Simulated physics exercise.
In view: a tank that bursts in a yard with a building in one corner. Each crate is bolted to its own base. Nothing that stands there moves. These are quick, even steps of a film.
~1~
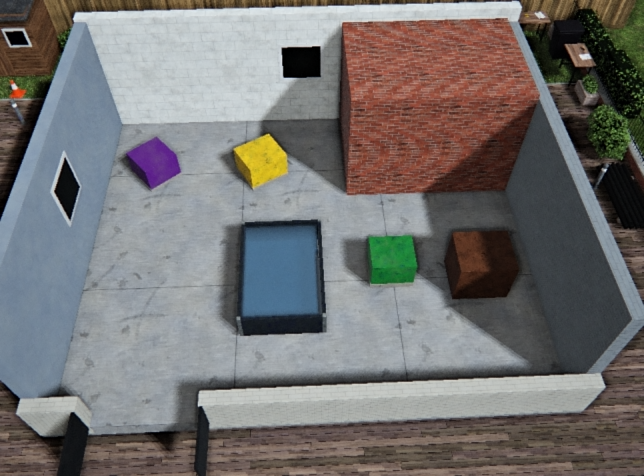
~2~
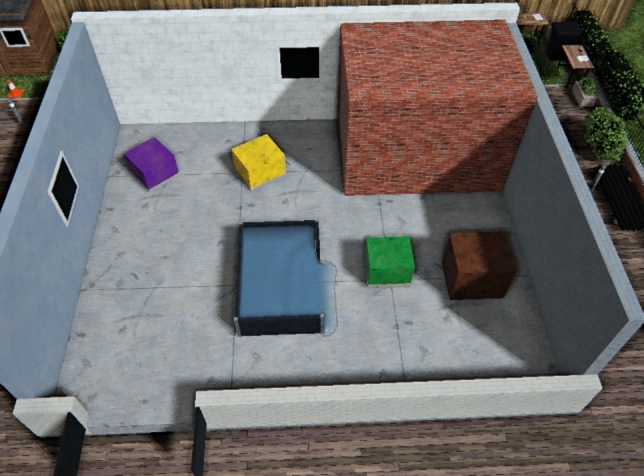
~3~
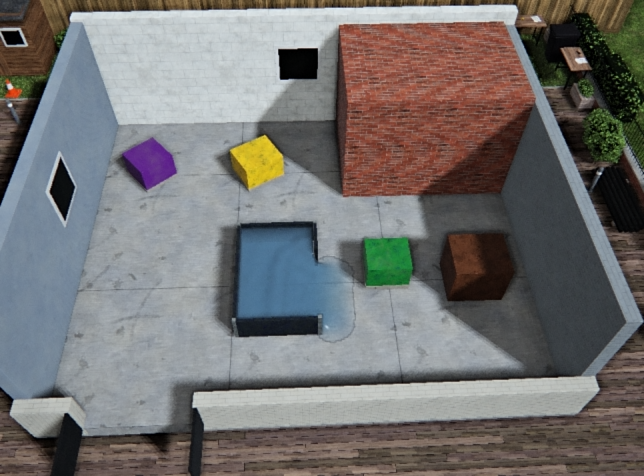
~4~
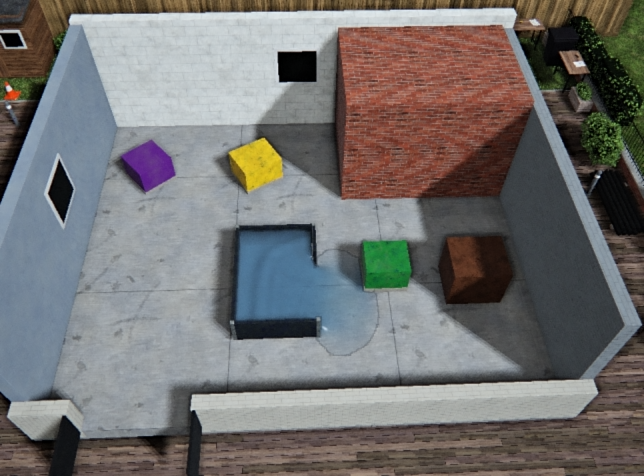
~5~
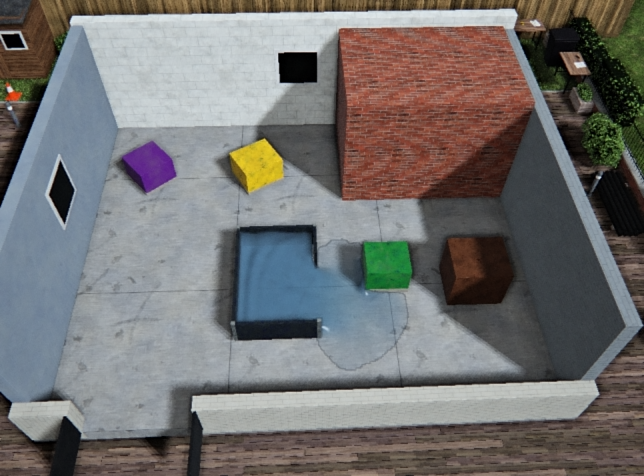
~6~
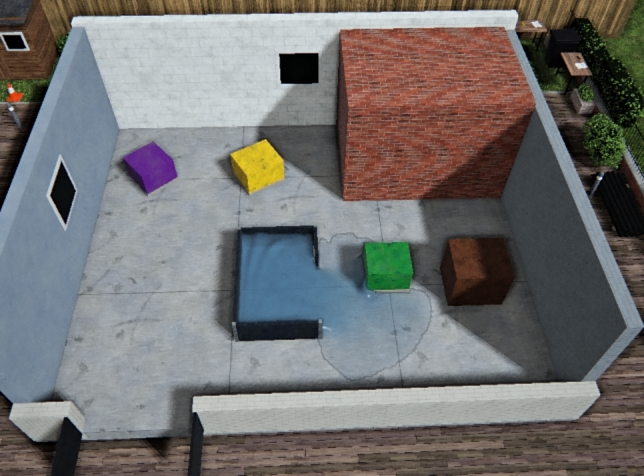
A walled concrete yard with a red brick block filling its back right corner is seen from high above, with wooden decking outside. A dark-rimmed tank of blue water sits near the middle, with purple and yellow boxes behind to the left and green and brown ones to the right. The tank's right side opens and water pours out, spreading rightward and forward across the floor around the green box, while the view shifts very slightly.
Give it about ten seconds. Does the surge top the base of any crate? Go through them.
In the end: The green crate is soaked; the purple crate keeps dry; the yellow crate keeps dry.
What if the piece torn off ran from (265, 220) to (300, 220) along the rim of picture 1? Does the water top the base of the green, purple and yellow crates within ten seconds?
Then: Green stays dry, purple ends up wet, yellow is wetted.
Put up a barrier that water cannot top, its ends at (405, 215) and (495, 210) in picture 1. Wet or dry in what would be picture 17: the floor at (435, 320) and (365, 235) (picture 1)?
One after the other: Under water, under water.
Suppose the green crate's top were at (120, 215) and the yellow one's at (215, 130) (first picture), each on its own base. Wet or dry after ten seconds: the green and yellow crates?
One by one: The green crate remains dry; the yellow crate is spared.
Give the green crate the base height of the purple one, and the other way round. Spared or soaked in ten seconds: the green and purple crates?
In short: Green gets wet; purple keeps dry.
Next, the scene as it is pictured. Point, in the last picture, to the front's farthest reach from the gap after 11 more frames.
Roughly at (559, 400).
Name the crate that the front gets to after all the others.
That is the purple crate.
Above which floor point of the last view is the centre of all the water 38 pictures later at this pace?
Close to (403, 287).
A moment on, water covers 20 % of the floor; the green crate water round its plinth, the purple crate not reached, the yellow crate not reached.
Next, water covers 30 % of the floor; the green crate water round its plinth, the purple crate not reached, the yellow crate not reached.
Then, water covers 35 % of the floor; the green crate water round its plinth, the purple crate not reached, the yellow crate water round its plinth.
Later, water covers 45 % of the floor; the green crate water round its plinth, the purple crate not reached, the yellow crate water round its plinth.
In the end, water covers 60 % of the floor; the green crate was topped, the purple crate stayed above the water, the yellow crate stayed above the water.
